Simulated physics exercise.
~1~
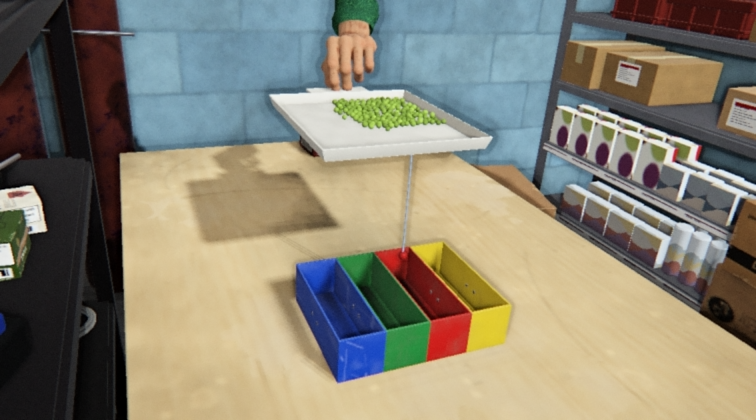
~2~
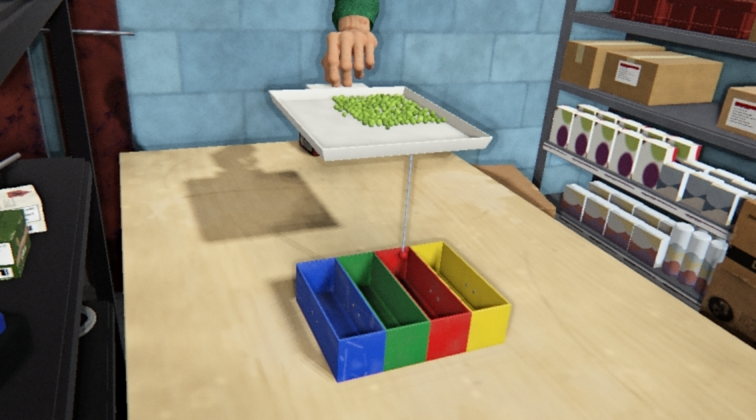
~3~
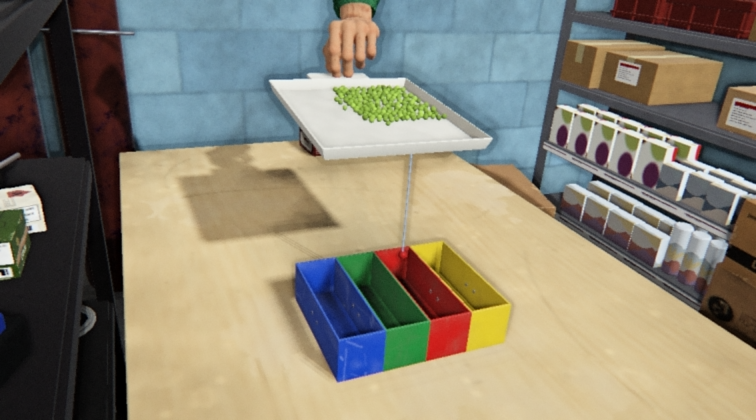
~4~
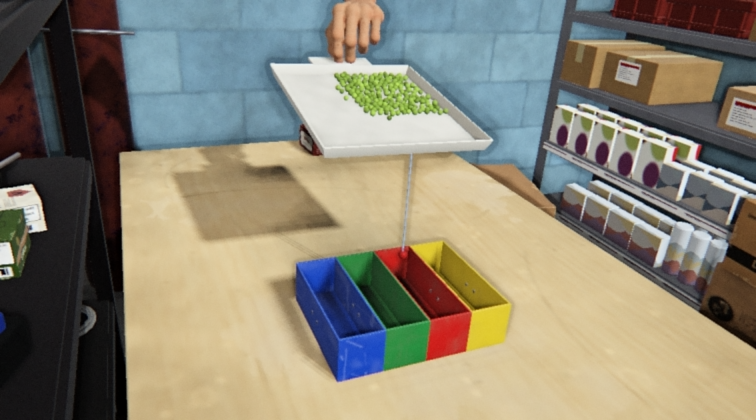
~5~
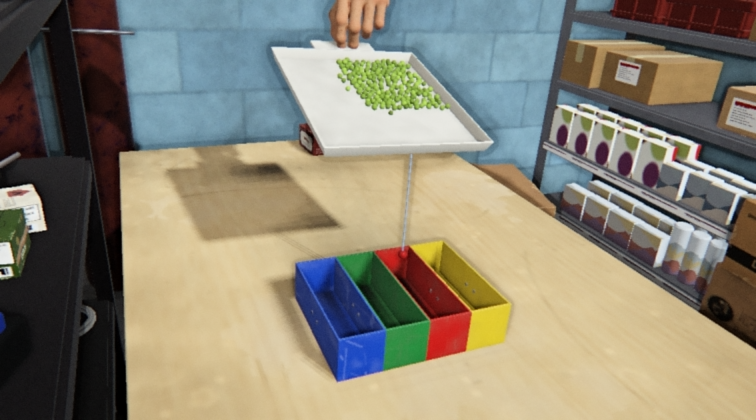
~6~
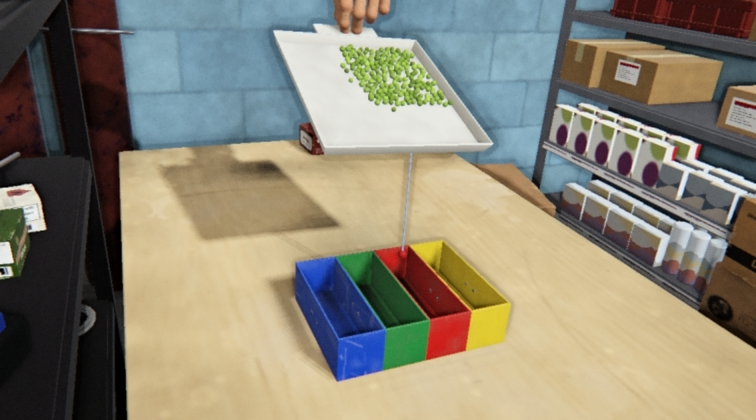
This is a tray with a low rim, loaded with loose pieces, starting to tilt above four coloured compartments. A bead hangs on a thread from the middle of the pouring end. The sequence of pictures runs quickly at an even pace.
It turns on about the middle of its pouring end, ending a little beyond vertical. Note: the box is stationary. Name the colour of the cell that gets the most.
It is the yellow one.
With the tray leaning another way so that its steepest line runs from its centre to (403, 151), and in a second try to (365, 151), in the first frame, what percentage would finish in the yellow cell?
Roughly 30 percent first and 0 percent second.
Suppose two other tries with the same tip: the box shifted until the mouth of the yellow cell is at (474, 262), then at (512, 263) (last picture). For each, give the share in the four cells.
You'd get about 90 per cent first and about 90 per cent second.
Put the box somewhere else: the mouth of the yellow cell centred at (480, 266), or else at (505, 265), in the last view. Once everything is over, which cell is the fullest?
First try: The yellow one. Second try: Red.
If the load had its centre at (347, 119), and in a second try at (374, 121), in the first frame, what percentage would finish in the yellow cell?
Roughly 30 and 30 percent, in that order.
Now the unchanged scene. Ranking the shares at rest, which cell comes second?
Second place goes to the red one.
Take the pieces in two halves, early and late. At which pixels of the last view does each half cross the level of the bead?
The first part passes (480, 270); everything after passes (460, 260).
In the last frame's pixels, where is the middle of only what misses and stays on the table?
Somewhere about (525, 317), I'd say.
Just after the last frame, tray tipped steeply; roughly half on the tray; about a tenth in the yellow cell; just a few in the red cell; just a few in the green cell; roughly half falling or outside the box.
A moment on, tray tipped past a quarter turn; just a few on the tray; roughly a quarter in the yellow cell; about a tenth in the red cell; just a few in the green cell; roughly two thirds falling or outside the box.
Further on, tray tipped past a quarter turn; roughly a third in the yellow cell; about a tenth in the red cell; just a few in the green cell; roughly half falling or outside the box.
When it is over, tray tipped past a quarter turn; roughly a third in the yellow cell; about a tenth in the red cell; just a few in the green cell; not one in the blue cell; roughly half outside the box.
